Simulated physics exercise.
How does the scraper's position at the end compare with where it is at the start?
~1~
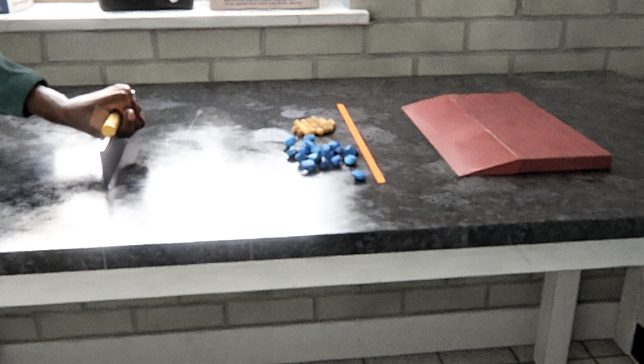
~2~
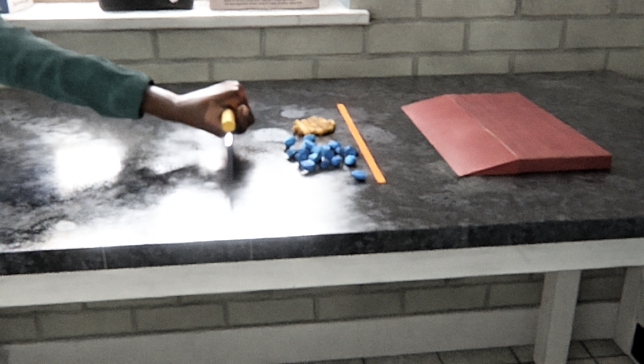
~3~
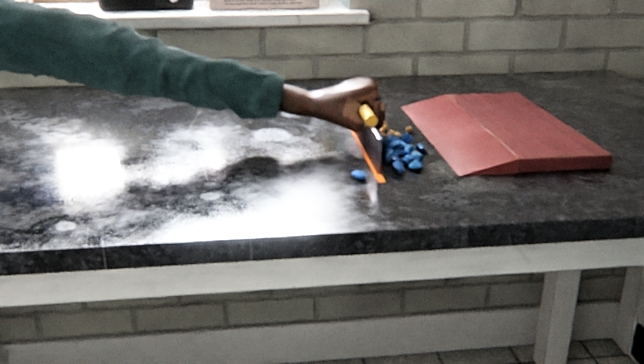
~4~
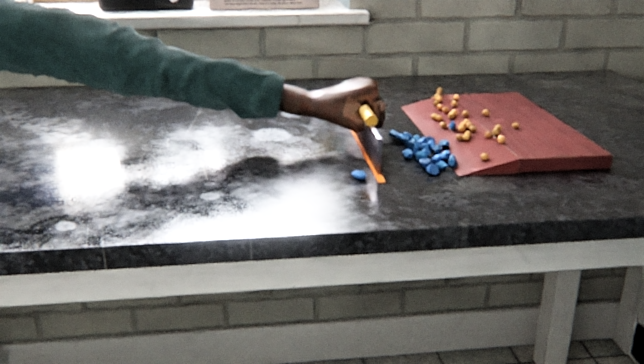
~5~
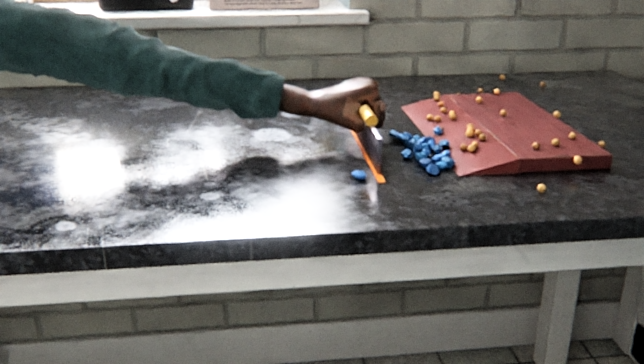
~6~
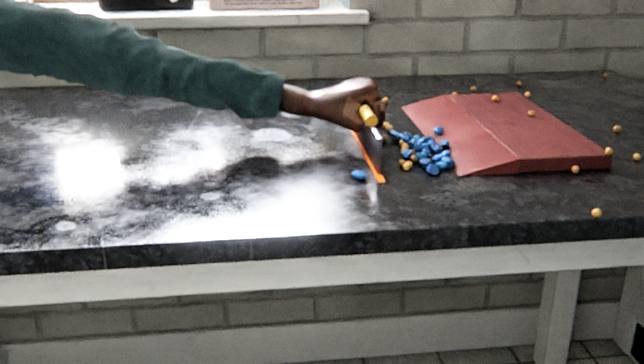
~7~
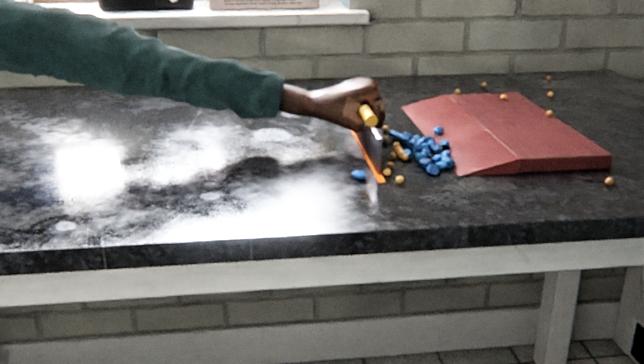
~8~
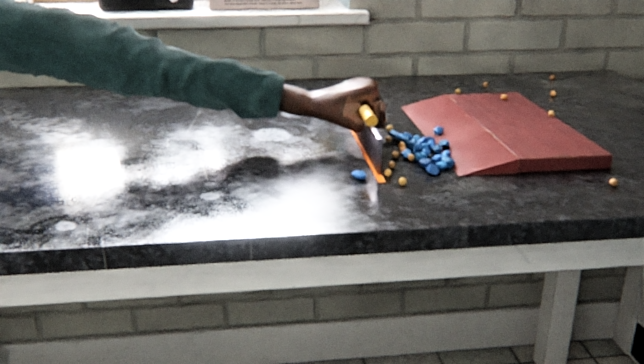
It starts at the left part of the tabletop, well away from the loose pieces, and ends farther right, held at the orange tape just before the ramp.
The clip opens with a hand holding a yellow-handled scraper at the left of a dark, shiny tabletop, with blue pieces and a small orange-yellow clump lying just before a strip of orange tape. The hand sweeps the scraper right and shoves both lots towards a low red ramp, then stops at the tape. The blue pieces slide on and bunch up by the ramp's foot, while the orange-yellow ones scatter up the slope. Some go over the top, and others roll back. At the end, orange-yellow balls lie beyond the ramp and beside the blue heap.
